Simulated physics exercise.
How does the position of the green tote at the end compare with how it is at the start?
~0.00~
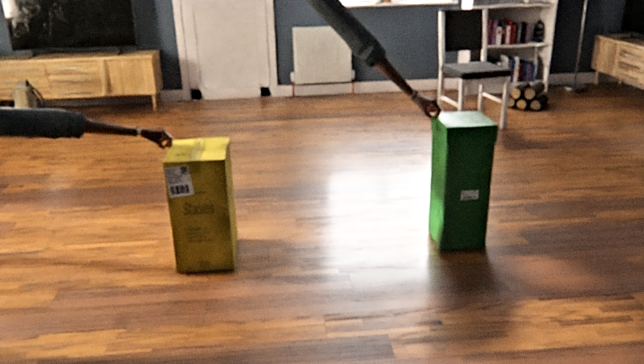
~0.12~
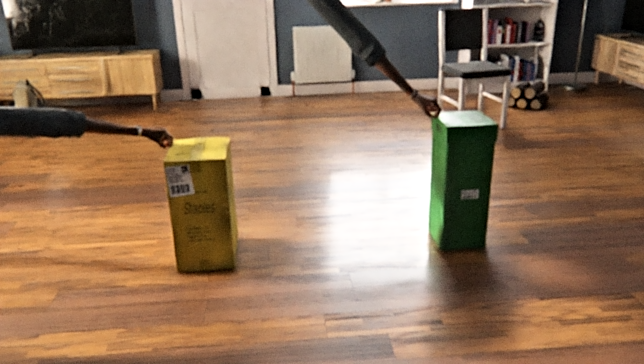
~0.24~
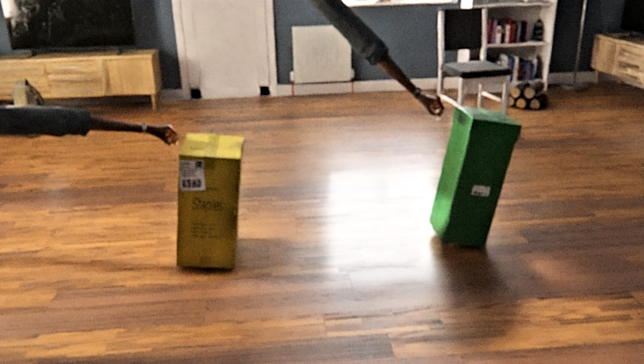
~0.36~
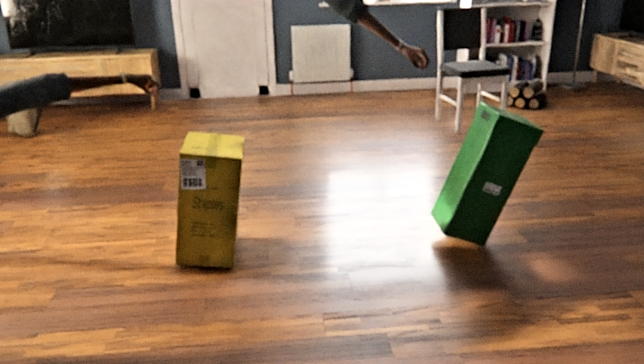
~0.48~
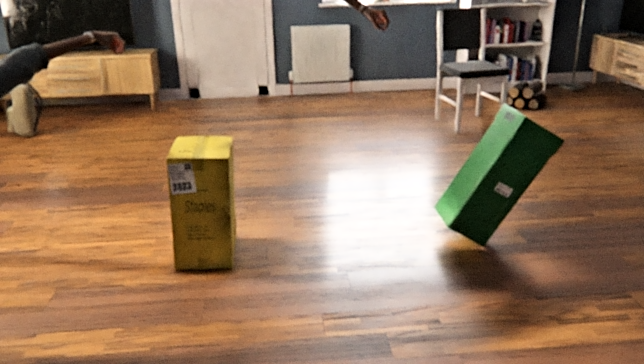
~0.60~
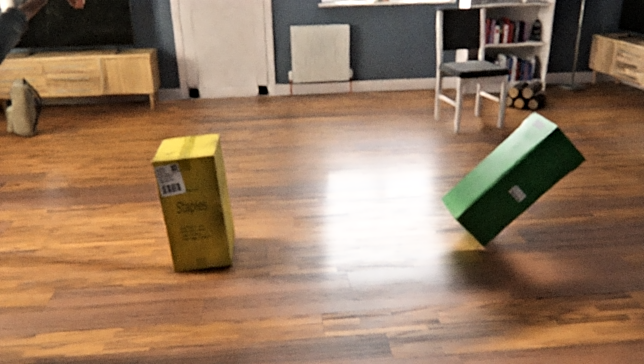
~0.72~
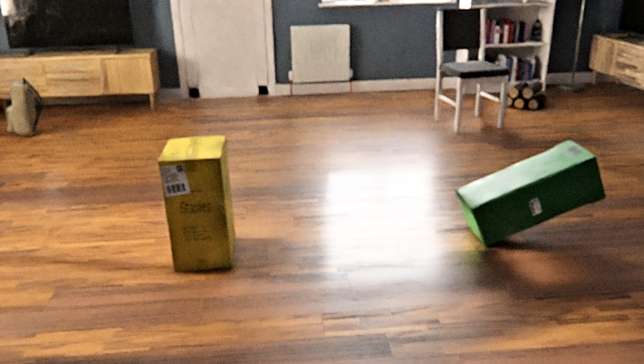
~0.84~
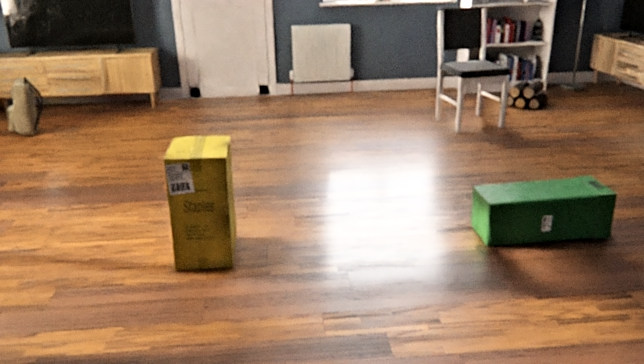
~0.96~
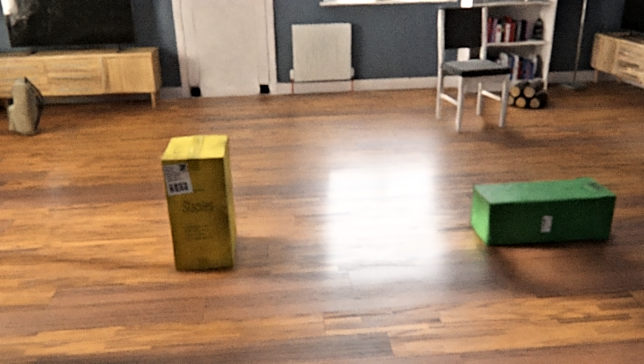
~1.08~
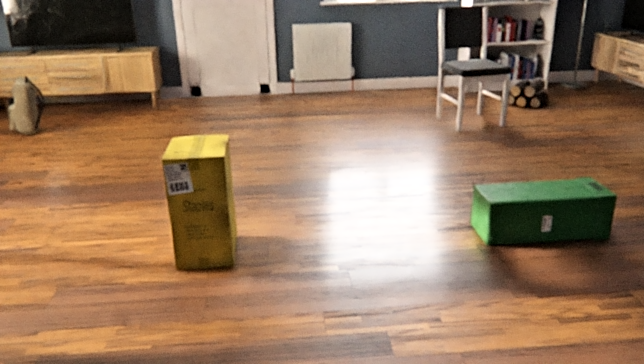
At the start the green tote stands upright, but by the end it lies on its side on the wooden floor, having toppled to the right.
